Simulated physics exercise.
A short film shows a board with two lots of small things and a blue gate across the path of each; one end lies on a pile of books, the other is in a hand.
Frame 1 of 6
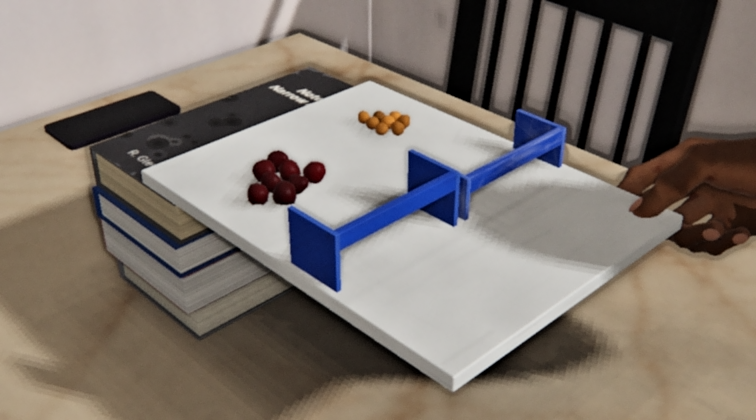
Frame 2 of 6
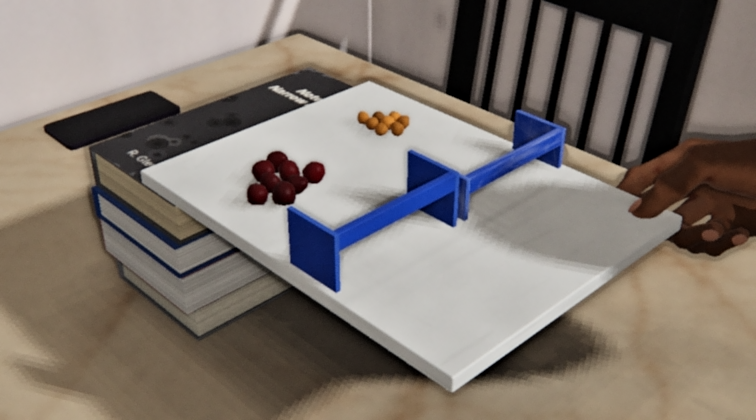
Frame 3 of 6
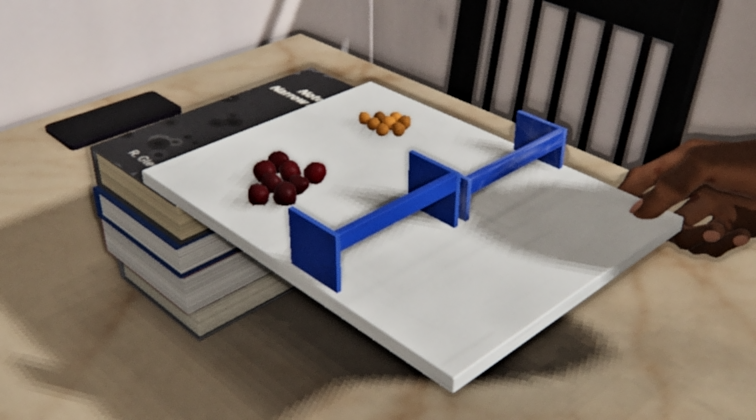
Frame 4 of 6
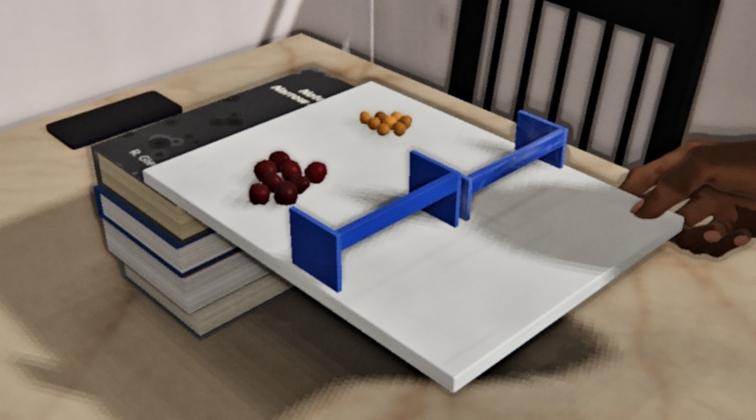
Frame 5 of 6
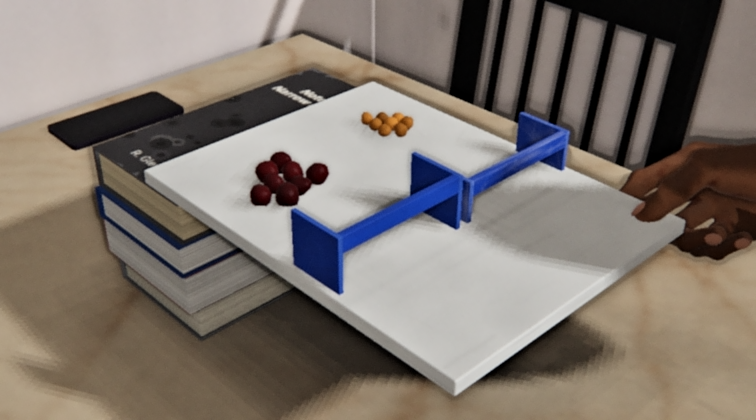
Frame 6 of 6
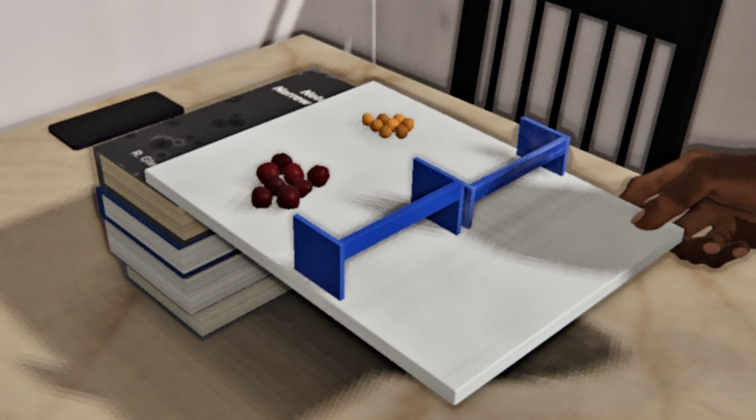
At the start, a white board slopes from a stack of books down to a hand at the right, with dark red pieces and smaller orange ones resting above two blue gates. The hand keeps hold and the board's held end lowers very slightly, while both little piles stay in place on it.
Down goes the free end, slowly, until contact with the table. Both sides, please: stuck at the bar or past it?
Result: The front handful is going to go free; the back handful is going to go free.
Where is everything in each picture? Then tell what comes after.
Held end of the board at (452, 369), level; book pile at (253, 145), nearly half as high as the board is long; front handful at (273, 182), a few dried cherries; back handful at (388, 122), a few roasted chickpeas; front gate at (398, 209), its slot higher than a piece; back gate at (515, 159), its slot higher than a piece, in the first frame.
Held end of the board at (451, 369), level; back handful at (388, 122), in the second frame.
Held end of the board at (452, 370), level; front handful at (274, 183), in the third frame.
Held end of the board at (453, 370), level; back handful at (390, 123), in the fourth frame.
Held end of the board at (454, 373), level; front handful at (276, 184), in the fifth frame.
Held end of the board at (454, 382), down by 2°; book pile at (256, 146); front handful at (277, 186), not moving; back handful at (392, 125), not moving; front gate at (402, 219); back gate at (519, 168), in the sixth frame.
Then, 0.86 s past the last view, board sloping at 16°; front handful on its way down; back handful on its way down.
Then, 1.62 s past the last view, board sloping at 28°; front handful all past its gate; back handful all past its gate.
Then, 2.27 s past the last view, board resting at 29°; front handful all past its gate; back handful all past its gate.
Finally, board resting at 29°; front handful all past its gate; back handful all past its gate.
